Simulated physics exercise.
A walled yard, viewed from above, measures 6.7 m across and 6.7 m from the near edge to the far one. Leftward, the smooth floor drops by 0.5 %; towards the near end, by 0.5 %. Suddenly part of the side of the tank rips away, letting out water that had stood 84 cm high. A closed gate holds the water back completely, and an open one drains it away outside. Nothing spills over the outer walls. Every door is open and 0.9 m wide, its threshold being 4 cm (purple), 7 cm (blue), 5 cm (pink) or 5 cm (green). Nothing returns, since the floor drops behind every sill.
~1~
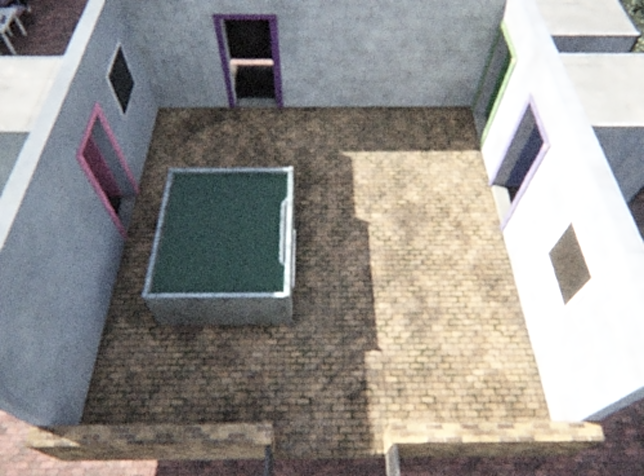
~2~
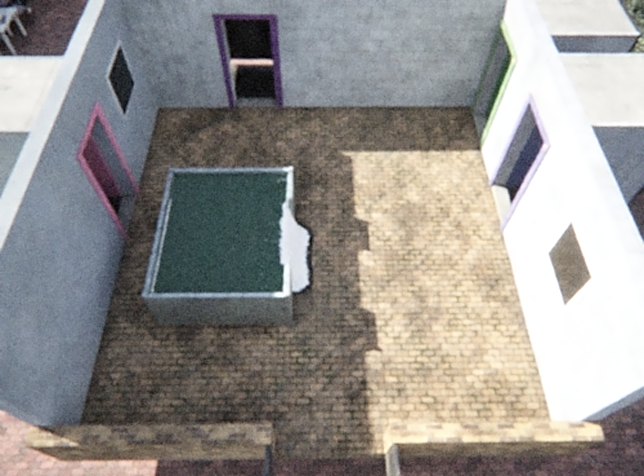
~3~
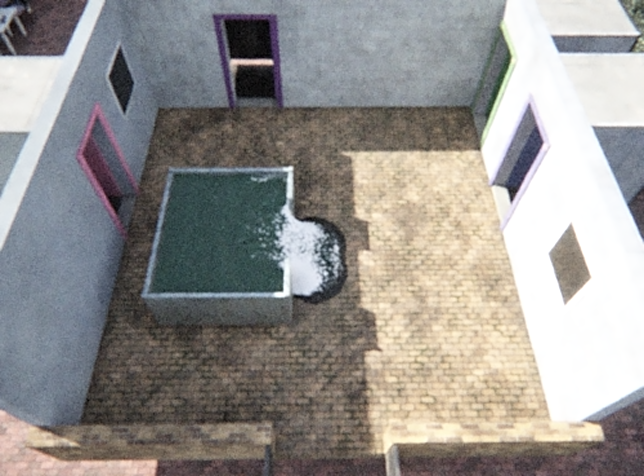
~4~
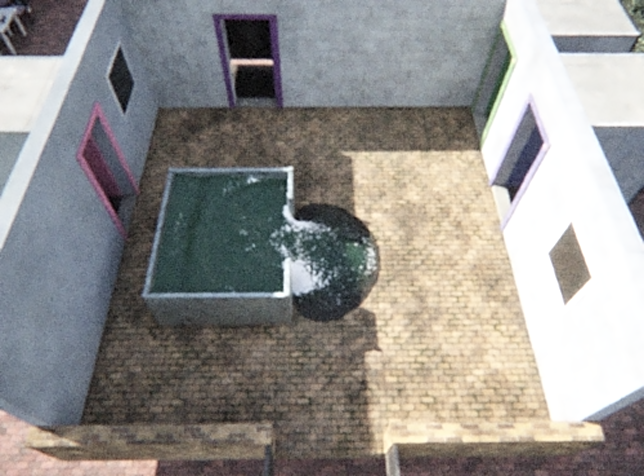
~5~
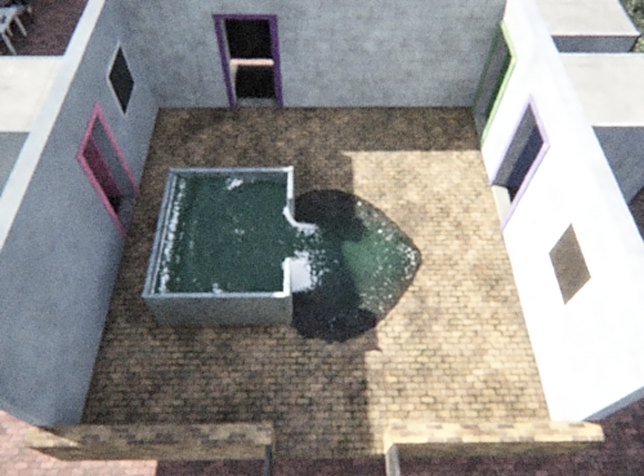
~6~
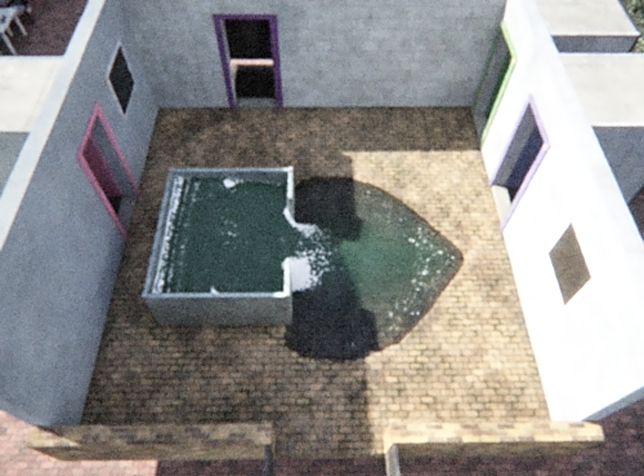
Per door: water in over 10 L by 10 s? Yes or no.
Purple door no, blue door yes, pink door yes, green door yes.
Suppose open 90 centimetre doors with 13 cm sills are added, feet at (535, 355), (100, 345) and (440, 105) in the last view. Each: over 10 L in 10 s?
In that order: Past it, under, past it.
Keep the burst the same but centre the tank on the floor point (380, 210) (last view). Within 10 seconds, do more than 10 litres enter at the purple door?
So the purple door keeps within it.
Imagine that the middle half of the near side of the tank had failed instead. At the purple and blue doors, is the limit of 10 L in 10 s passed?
Purple door surpasses it, blue door doesn't reach it.
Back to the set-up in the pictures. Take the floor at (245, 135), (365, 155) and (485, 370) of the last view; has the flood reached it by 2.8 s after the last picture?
In turn: Still dry, wet, flooded.
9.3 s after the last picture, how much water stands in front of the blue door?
The depth comes to around 7.0 centimetres.
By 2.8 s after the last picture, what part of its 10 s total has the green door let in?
Estimate: Around 20 per cent.
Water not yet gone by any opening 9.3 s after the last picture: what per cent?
Some 82 in a hundred.
Then, 0.7 s after the last picture water covers 40 % of the floor and is deepest (44 cm) near (302, 258); purple door not reached, blue door 16 cm at the sill, 12 L in, pink door not reached, green door not reached.
Then, 1.5 s after the last picture water covers 45 % of the floor and is deepest (46 cm) near (541, 419); purple door not reached, blue door 26 cm at the sill, 107 L in, pink door not reached, green door 13 cm at the sill, 1 L in.
Then, 2.8 s after the last picture water covers 45 % of the floor and is deepest (26 cm) near (544, 433); purple door not reached, blue door 18 cm at the sill, 219 L in, pink door not reached, green door 14 cm at the sill, 39 L in.
Then, 5.3 s after the last picture water covers 85 % of the floor and is deepest (19 cm) near (544, 433); purple door 3 cm at the sill, 0 L in, blue door 12 cm at the sill, 305 L in, pink door not reached, green door 13 cm at the sill, 114 L in.
Then, 9.3 s after the last picture water covers 100 % of the floor and is deepest (14 cm) near (147, 241); purple door 3 cm at the sill, 0 L in, blue door 7 cm at the sill, 328 L in, pink door 11 cm at the sill, 18 L in, green door 8 cm at the sill, 178 L in.
